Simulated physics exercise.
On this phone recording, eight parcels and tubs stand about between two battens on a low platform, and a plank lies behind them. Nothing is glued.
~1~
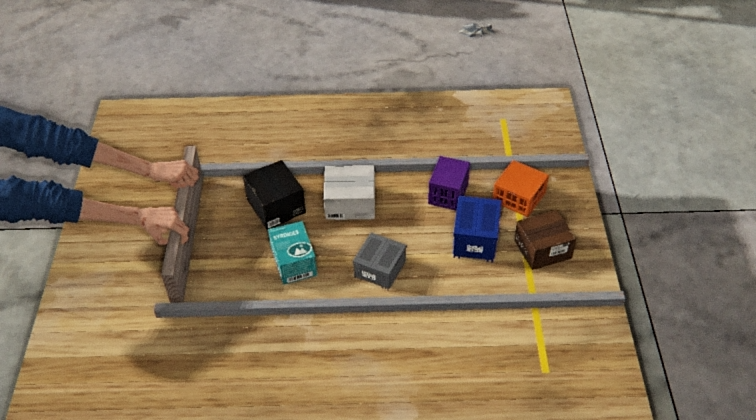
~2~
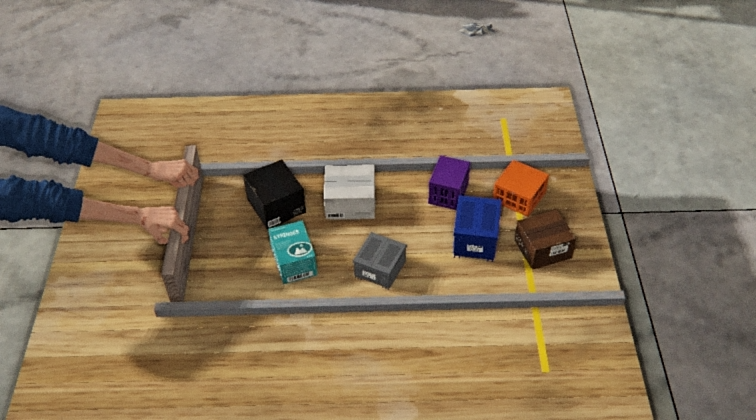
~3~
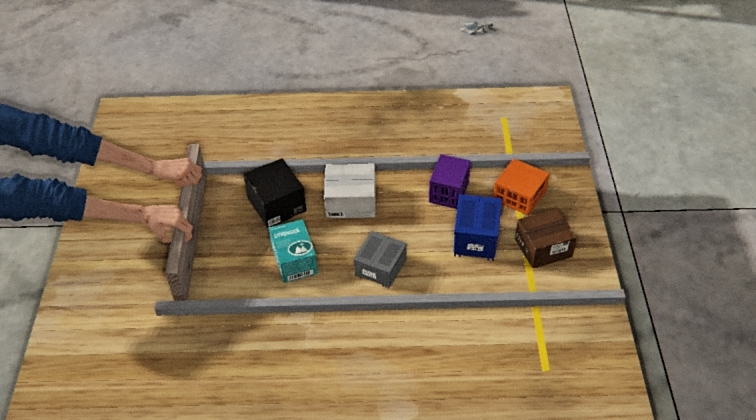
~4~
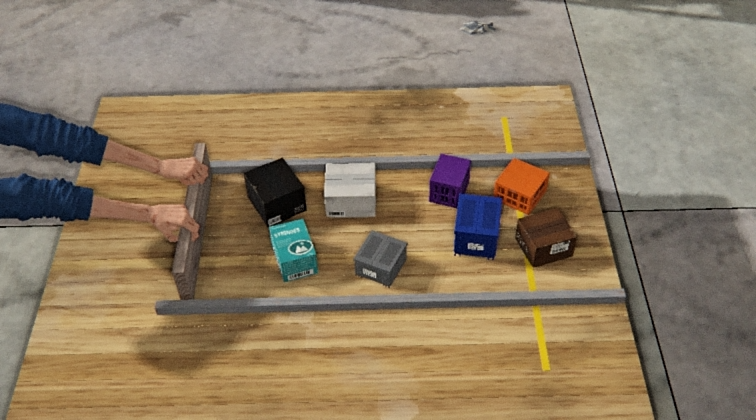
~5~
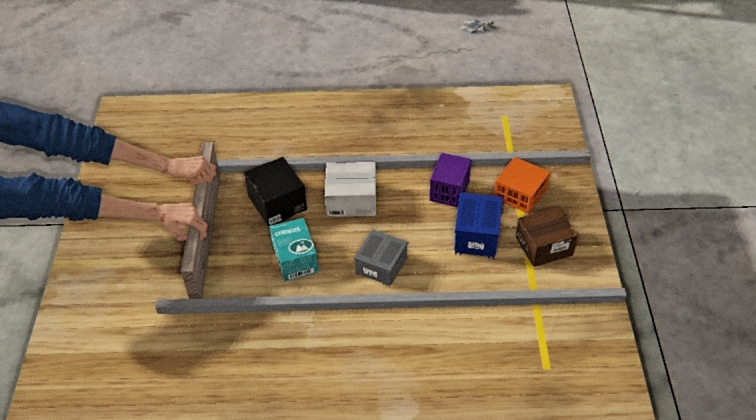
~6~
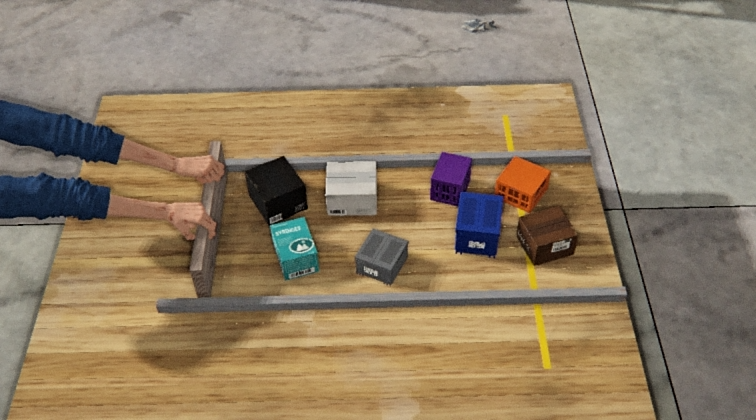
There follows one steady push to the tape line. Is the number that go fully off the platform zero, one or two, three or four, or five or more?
The ones that plunge will number three or four.
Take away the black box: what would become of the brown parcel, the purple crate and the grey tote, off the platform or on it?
In that case the brown parcel winds up down, the purple crate stays where it is, and the grey tote stays where it is.
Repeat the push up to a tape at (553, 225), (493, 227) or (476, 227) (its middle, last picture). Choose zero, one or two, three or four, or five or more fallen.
Taking them in turn, at least five; one or two; just one or two.
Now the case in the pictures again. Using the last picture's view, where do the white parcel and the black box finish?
White parcel at about (588, 181), black box at about (543, 189).
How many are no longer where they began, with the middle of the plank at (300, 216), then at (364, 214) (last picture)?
I count 3 first and 5 after.
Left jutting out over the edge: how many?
In total, 1 of them.
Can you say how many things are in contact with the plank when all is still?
Number: 2.
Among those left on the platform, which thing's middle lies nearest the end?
It's the white parcel.
Early on, none off yet; brown parcel at rest near (547, 236); orange crate at rest near (522, 184); blue tote at rest near (479, 225).
A while later, none off yet; brown parcel at rest near (547, 236); orange crate travelled a little near (538, 183); blue tote travelled a little near (485, 223).
Further along, none off yet; brown parcel travelled about its own width near (612, 230); orange crate travelled well along near (606, 175); blue tote travelled well along near (560, 217).
Finally, the number that fall off is three or four; lost, purple crate, blue tote, orange crate and brown parcel.
